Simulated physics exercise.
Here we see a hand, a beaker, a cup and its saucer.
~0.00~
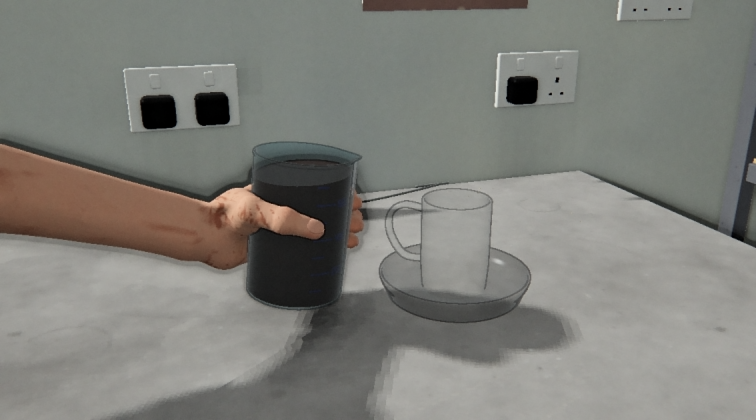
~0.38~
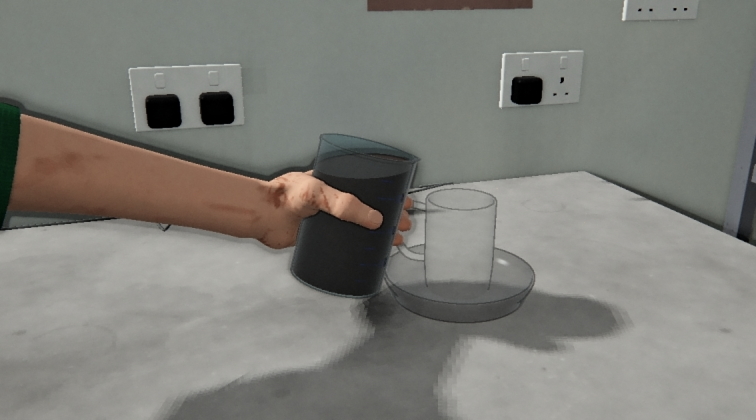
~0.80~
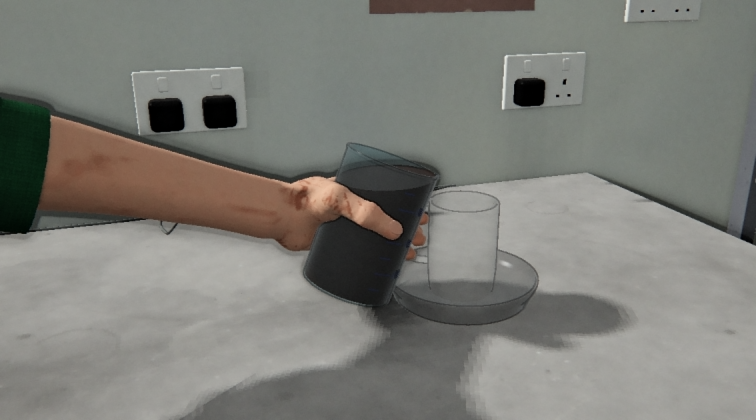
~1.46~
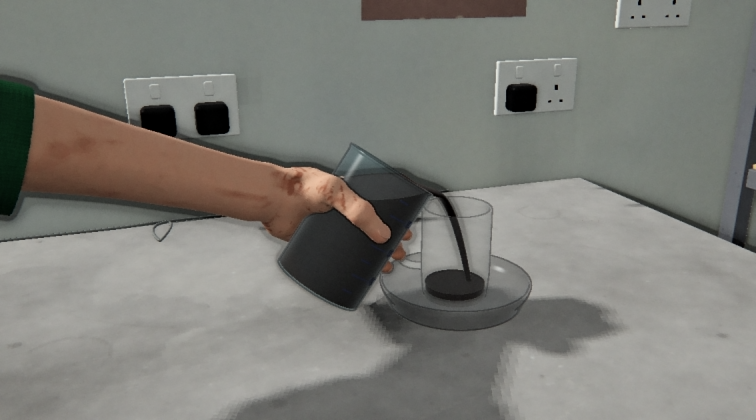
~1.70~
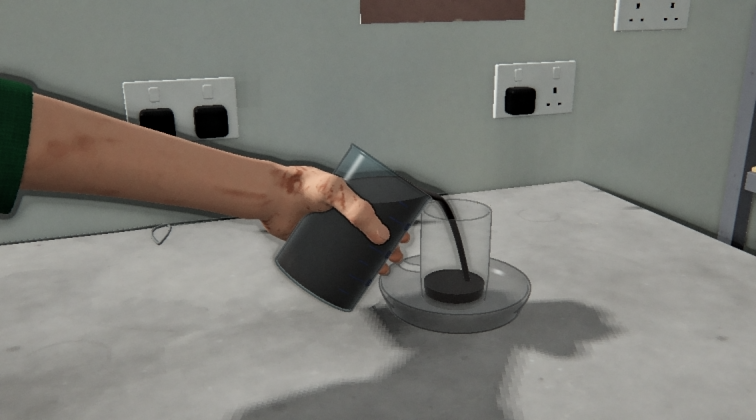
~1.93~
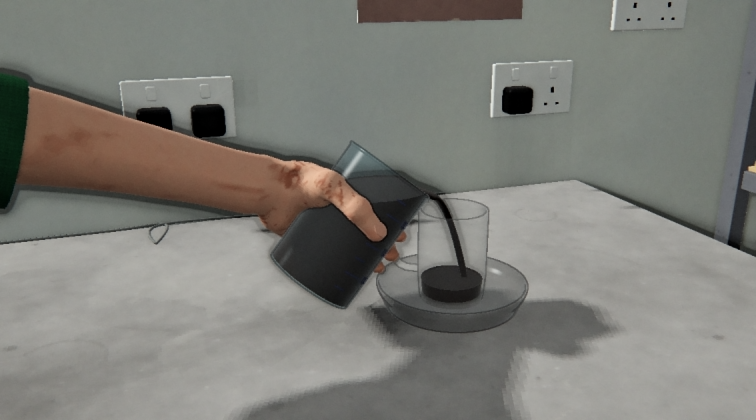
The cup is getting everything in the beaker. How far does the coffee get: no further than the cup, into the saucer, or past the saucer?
Overflow passes the saucer.
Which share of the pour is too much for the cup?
Near 55 in a hundred.
By 8.0 s, the cup is full to the brim; the saucer is wet, with room to spare.
By 12.7 s, the cup is full to the brim; the saucer is full and running over.
By 16.4 s, the cup is full to the brim; the saucer is full and running over.
